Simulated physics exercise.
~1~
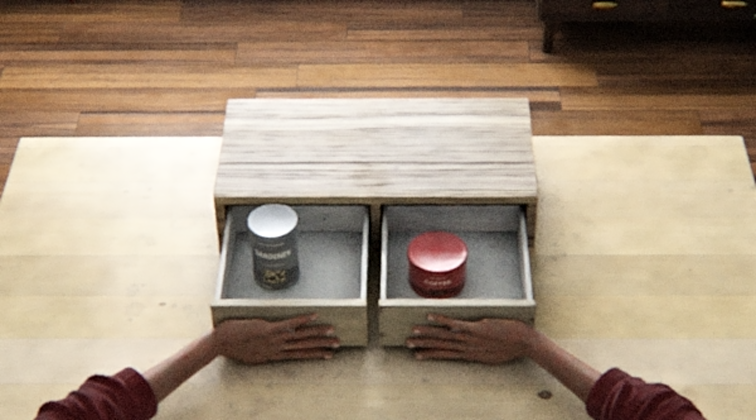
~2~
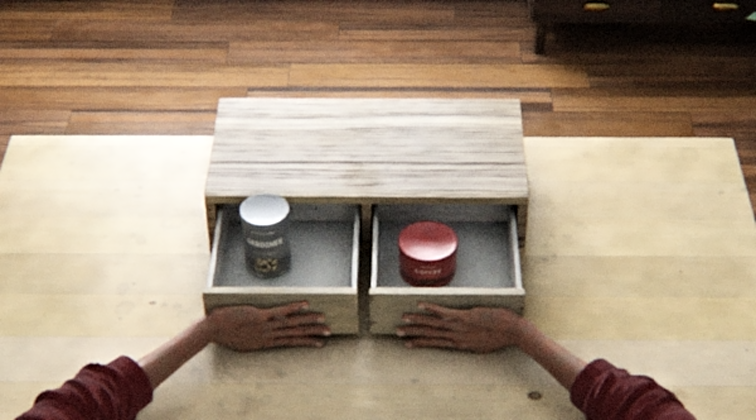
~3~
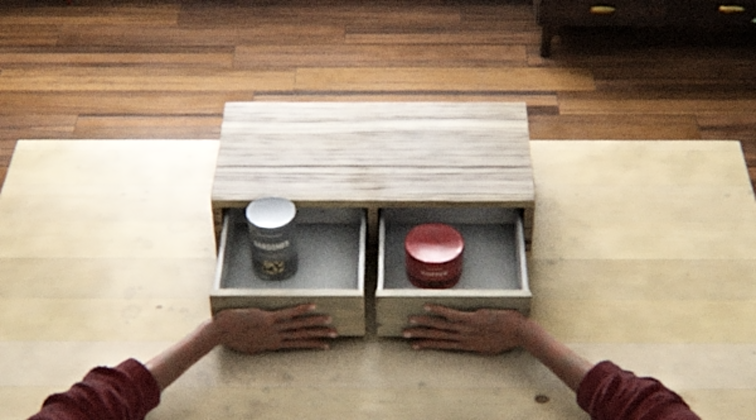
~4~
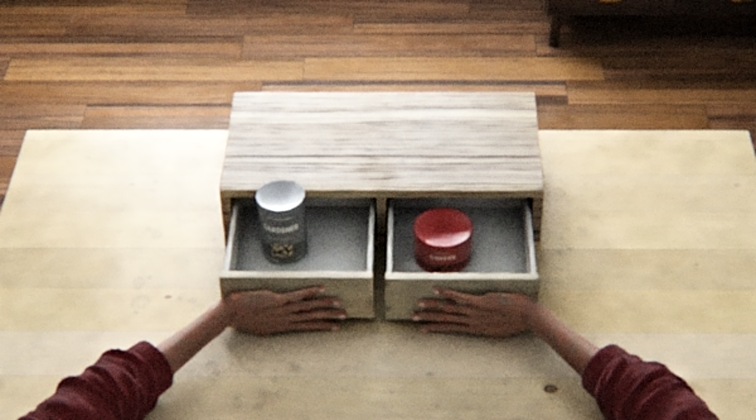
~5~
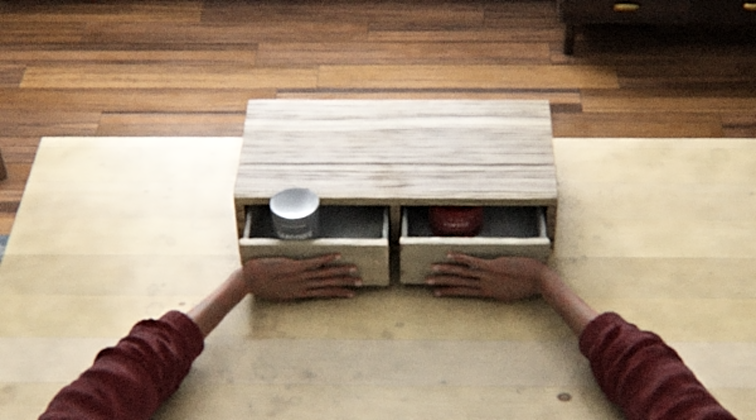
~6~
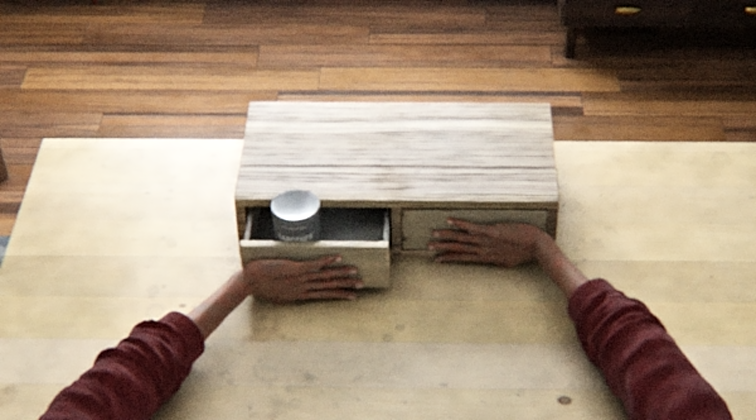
Two open drawers sit side by side in a pale wooden chest on a light tabletop, seen from above and in front, with a plank floor behind. The left drawer holds an upright grey pot with a pale lid, and the right one holds a shorter red tub. Two hands in dark red sleeves rest against the drawer fronts, then push both inward together as the view sways slightly. Both slide about halfway in. The right drawer then closes fully, hiding the red tub, while the left stays partly open, the tall pot still showing above its front.
